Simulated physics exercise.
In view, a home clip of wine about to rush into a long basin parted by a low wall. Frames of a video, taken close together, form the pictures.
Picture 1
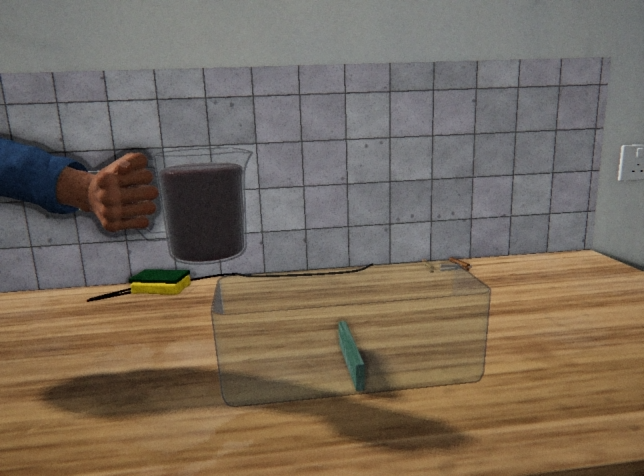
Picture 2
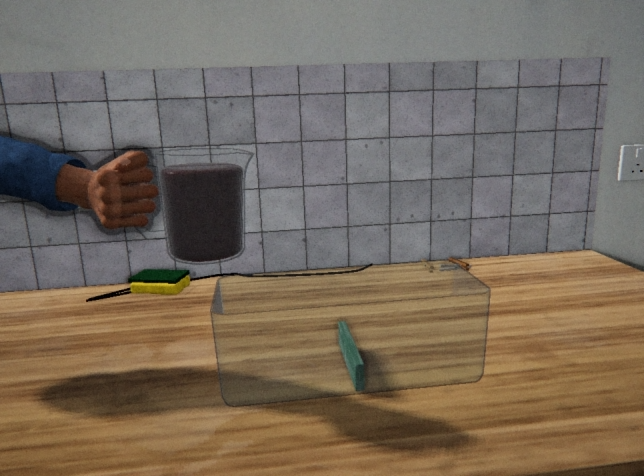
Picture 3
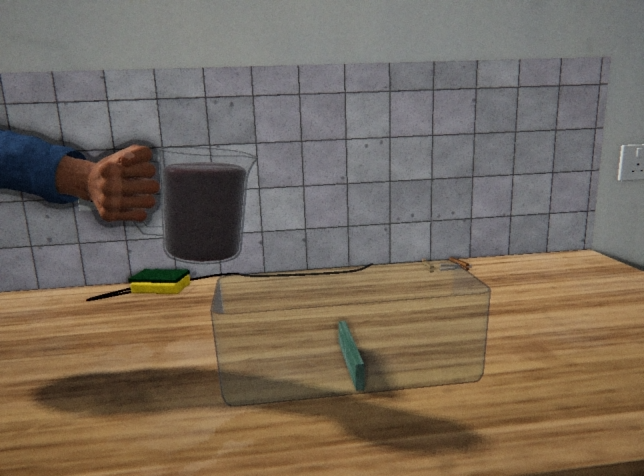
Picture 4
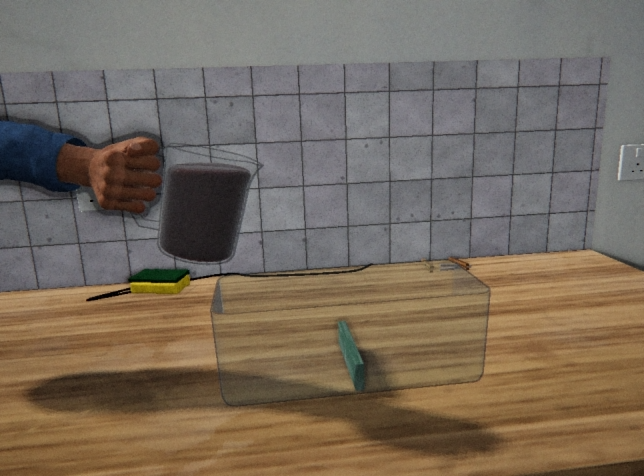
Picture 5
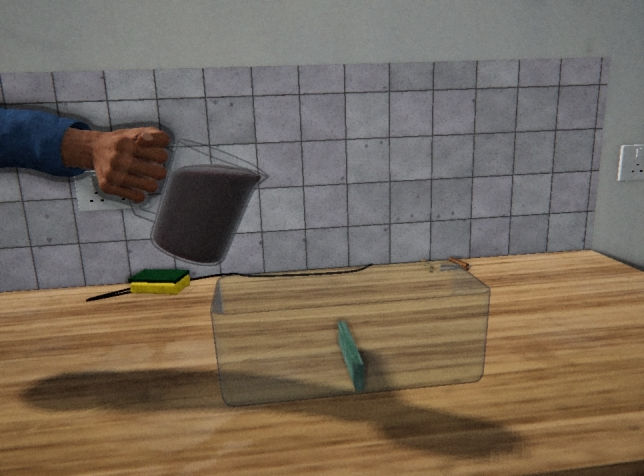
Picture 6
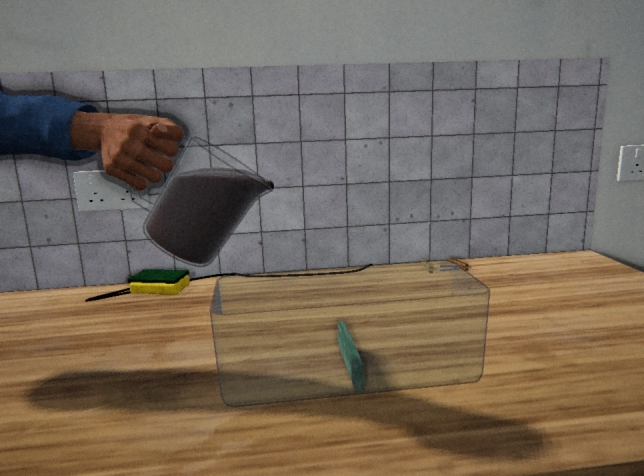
A hand tilts a glass jug of dark liquid rightward above a clear basin.
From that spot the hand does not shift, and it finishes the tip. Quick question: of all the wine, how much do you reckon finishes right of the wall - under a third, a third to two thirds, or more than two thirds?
Most likely below one third will rest right of the wall.
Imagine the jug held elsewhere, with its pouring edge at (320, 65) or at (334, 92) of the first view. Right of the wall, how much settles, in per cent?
Close to 85 in a hundred, then close to 85 in a hundred.
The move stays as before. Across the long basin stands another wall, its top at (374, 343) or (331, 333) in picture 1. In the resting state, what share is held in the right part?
About 15 % and 15 %.
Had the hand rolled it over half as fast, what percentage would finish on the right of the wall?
I'd estimate about 15 percent ends up there.
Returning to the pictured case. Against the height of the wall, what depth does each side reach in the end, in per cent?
80 per cent left, 10 per cent right.
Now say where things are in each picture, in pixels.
In the first frame, tilt 0°; pouring edge (253, 151); surface from (160, 170) to (244, 166); the long basin's rim runs from (215, 295) to (471, 276); the wall's top is at (350, 342).
In the second frame, tilt 2°; pouring edge (254, 152); surface from (161, 169) to (244, 166).
In the third frame, tilt 6°; pouring edge (258, 157); surface from (165, 166) to (247, 168).
In the fourth frame, tilt 14°; pouring edge (264, 164); surface from (167, 168) to (252, 170).
In the fifth frame, tilt 24°; pouring edge (270, 175); surface from (166, 186) to (261, 174).
In the sixth frame, tilt 36°; pouring edge (273, 189); surface from (161, 196) to (269, 182); 1 per cent is over the edge.
A moment on, the jug is tipped right over and 54 per cent is still to pour, 23 is left of the wall and 0 right of it.
Next, the jug is tipped right over and 10 per cent is still to pour, 76 is left of the wall and 2 right of it.
Then the jug is tipped right over and 0 per cent is still to pour, 87 is left of the wall and 7 right of it.
Later the jug is tipped right over and 0 per cent is still to pour, 87 is left of the wall and 9 right of it.
In the end 87 per cent lies left of the wall, 9 right of it and 4 outside.
